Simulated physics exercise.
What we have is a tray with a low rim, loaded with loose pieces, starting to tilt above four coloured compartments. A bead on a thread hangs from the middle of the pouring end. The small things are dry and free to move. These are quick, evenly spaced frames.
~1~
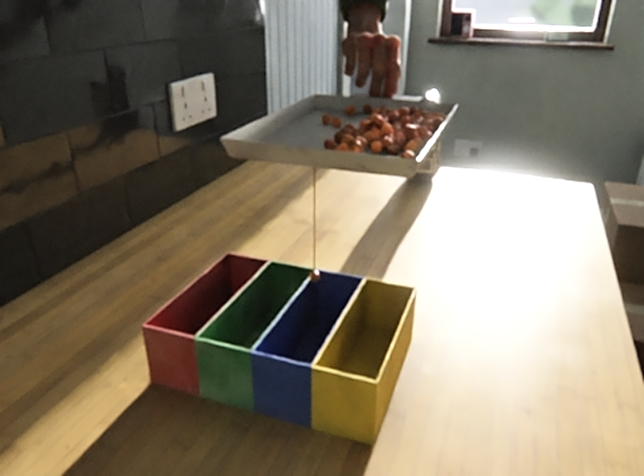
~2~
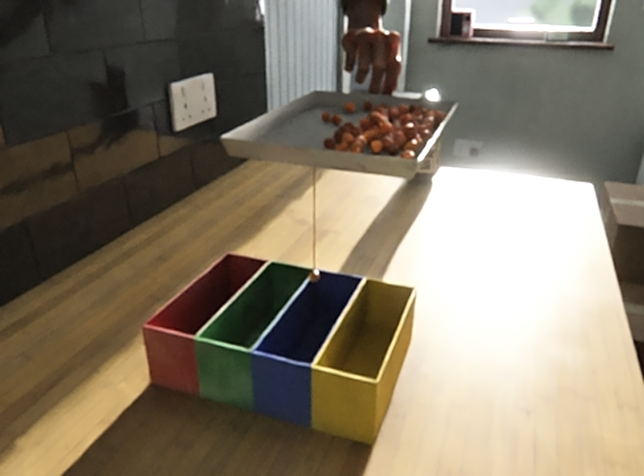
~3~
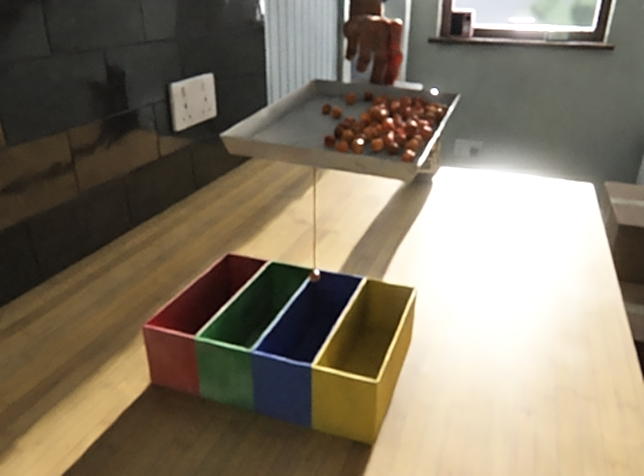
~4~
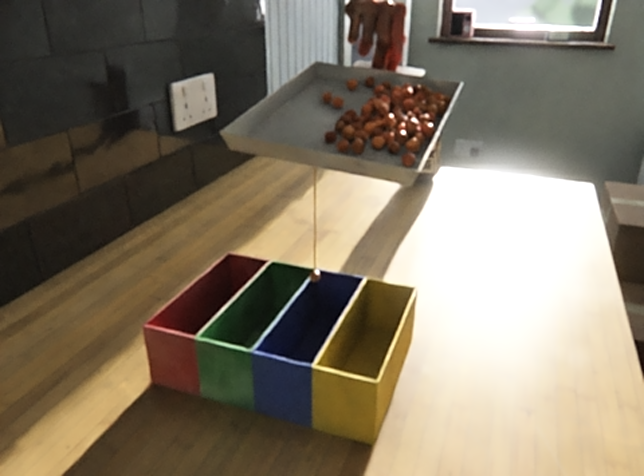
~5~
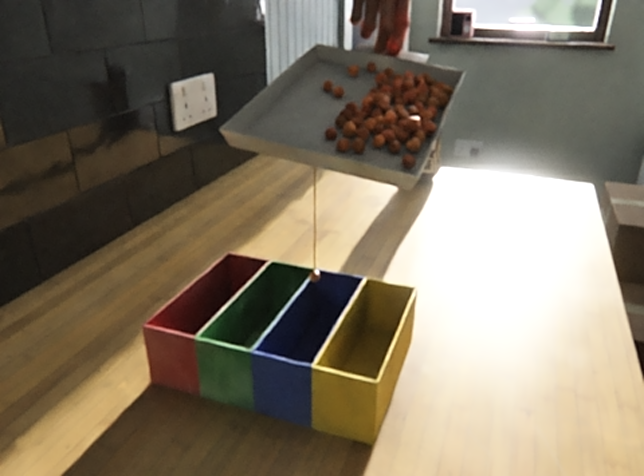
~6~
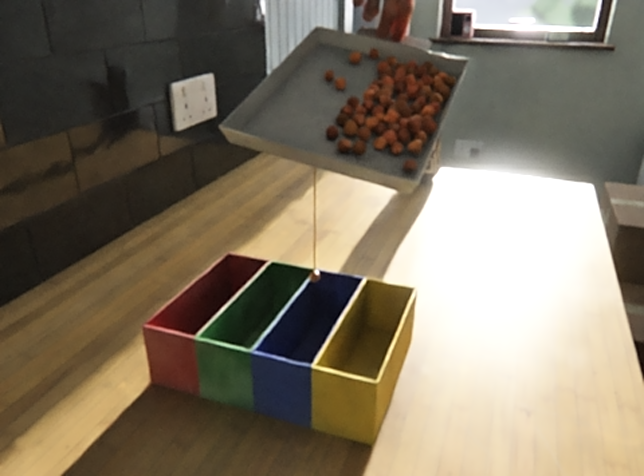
A hand raising the far side of a grey tray of small brown pieces, tilting it above red, green, blue and yellow compartments.
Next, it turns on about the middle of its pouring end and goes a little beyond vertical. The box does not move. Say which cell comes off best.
Most goes to the yellow cell.
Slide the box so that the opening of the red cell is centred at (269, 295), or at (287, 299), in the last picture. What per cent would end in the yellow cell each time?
The first gives 30 %, the second 10 %.
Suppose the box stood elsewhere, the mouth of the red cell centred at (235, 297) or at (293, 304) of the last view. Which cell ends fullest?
In turn: The yellow one; the blue one.
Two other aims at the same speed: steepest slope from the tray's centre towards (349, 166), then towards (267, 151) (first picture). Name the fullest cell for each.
In turn: The yellow cell; the red one.
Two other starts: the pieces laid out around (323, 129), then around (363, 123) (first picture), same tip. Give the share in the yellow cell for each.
The first gives 60 %, the second 60 %.
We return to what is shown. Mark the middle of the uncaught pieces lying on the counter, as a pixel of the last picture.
At about (481, 403).
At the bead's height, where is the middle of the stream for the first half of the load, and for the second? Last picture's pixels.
First near (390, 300), later near (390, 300).
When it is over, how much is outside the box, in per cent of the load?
About 30 per cent.
Soon after the last picture, tray tipped steeply; nearly all on the tray; a stray few falling or outside the box.
A little later, tray tipped right over; about a quarter on the tray; about a third in the yellow cell; a small part in the blue cell; about a third falling or outside the box.
Later still, tray tipped past a quarter turn; about two thirds in the yellow cell; a small part in the blue cell; about a third falling or outside the box.
At rest, tray tipped past a quarter turn; about two thirds in the yellow cell; a small part in the blue cell; none in the green cell; none in the red cell; about a third outside the box.
